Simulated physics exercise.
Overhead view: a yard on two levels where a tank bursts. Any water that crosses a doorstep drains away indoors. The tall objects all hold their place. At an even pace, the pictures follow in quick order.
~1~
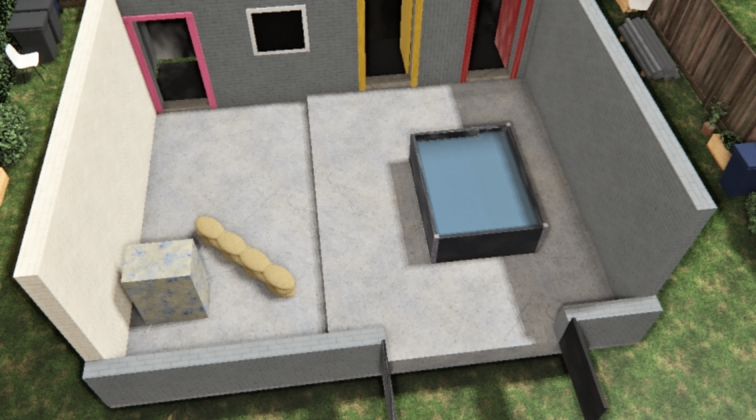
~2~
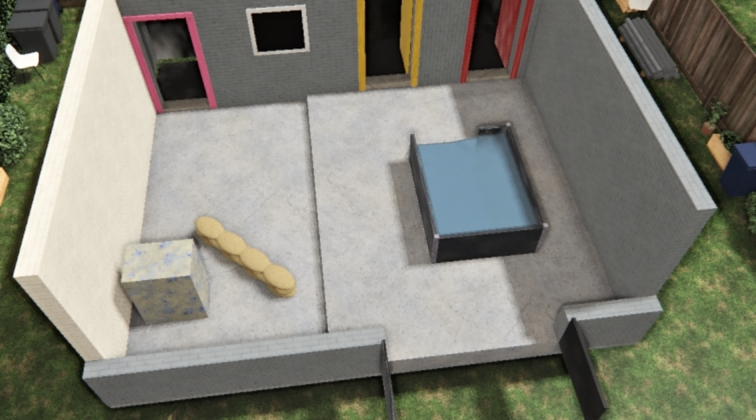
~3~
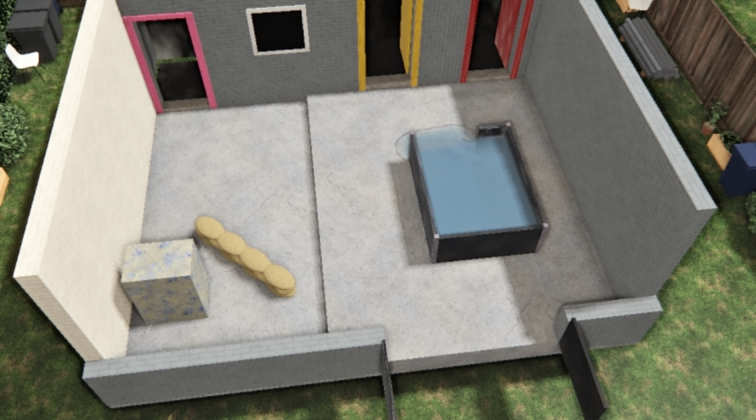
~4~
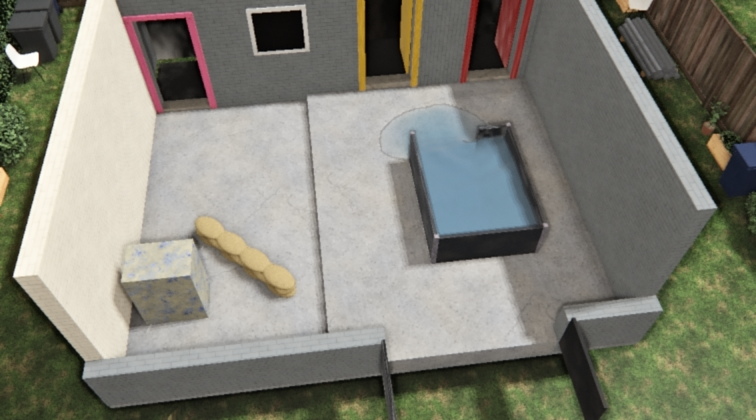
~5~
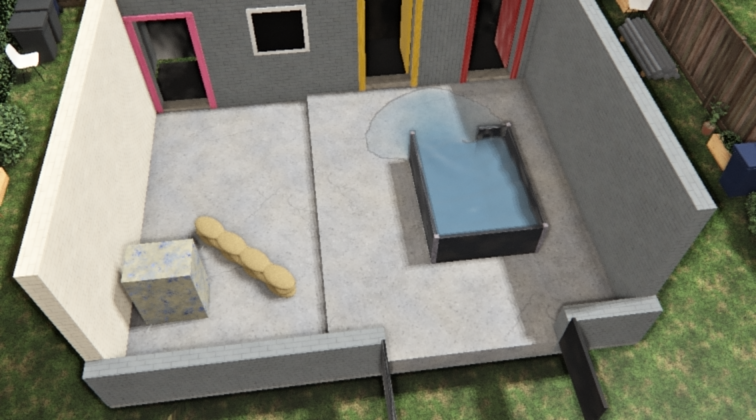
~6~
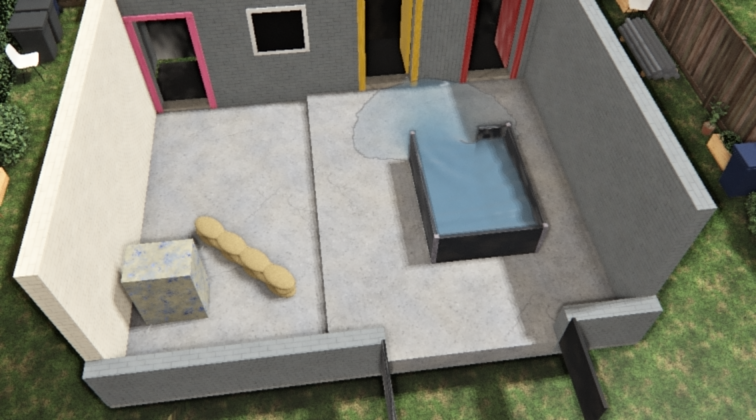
In a walled concrete yard beside a grey building, a dark-sided tank of still blue water opens on its far side, and water pours through the gap, spreading steadily across the paving toward the coloured doorways and leftward.
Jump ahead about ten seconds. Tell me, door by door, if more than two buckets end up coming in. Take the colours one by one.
At the pink door, yes, more than two. At the yellow door, yes, more than two. At the red door, yes, more than two.
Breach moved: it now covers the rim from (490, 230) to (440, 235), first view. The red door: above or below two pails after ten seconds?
Note: Red door admits less.
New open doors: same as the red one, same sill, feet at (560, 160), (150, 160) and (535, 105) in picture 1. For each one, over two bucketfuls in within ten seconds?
Taken in sequence, they go: Not exceeded, exceeded, exceeded.
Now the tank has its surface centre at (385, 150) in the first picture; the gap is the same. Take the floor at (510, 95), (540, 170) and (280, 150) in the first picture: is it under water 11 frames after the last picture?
Result: Inundated; spared; spared.
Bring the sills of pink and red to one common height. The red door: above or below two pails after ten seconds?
To put it shortly, the red door receives more.
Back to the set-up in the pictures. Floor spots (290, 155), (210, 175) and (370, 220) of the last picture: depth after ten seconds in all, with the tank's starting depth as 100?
About 2, 8, 2 %.
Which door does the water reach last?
That's the pink one.
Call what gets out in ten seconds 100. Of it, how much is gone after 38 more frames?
I'd put it at 80 per cent.
A moment on, water covers 20 % of the floor; the pink door not reached, the yellow door over two buckets in, the red door under two buckets in.
Next, water covers 25 % of the floor; the pink door not reached, the yellow door far over two buckets in, the red door over two buckets in.
Then, water covers 40 % of the floor; the pink door wet at the sill, nothing in, the yellow door far over two buckets in, the red door over two buckets in.
Later, water covers 60 % of the floor; the pink door over two buckets in, the yellow door far over two buckets in, the red door far over two buckets in.
In the end, water covers 85 % of the floor; the pink door over two buckets in, the yellow door far over two buckets in, the red door far over two buckets in.
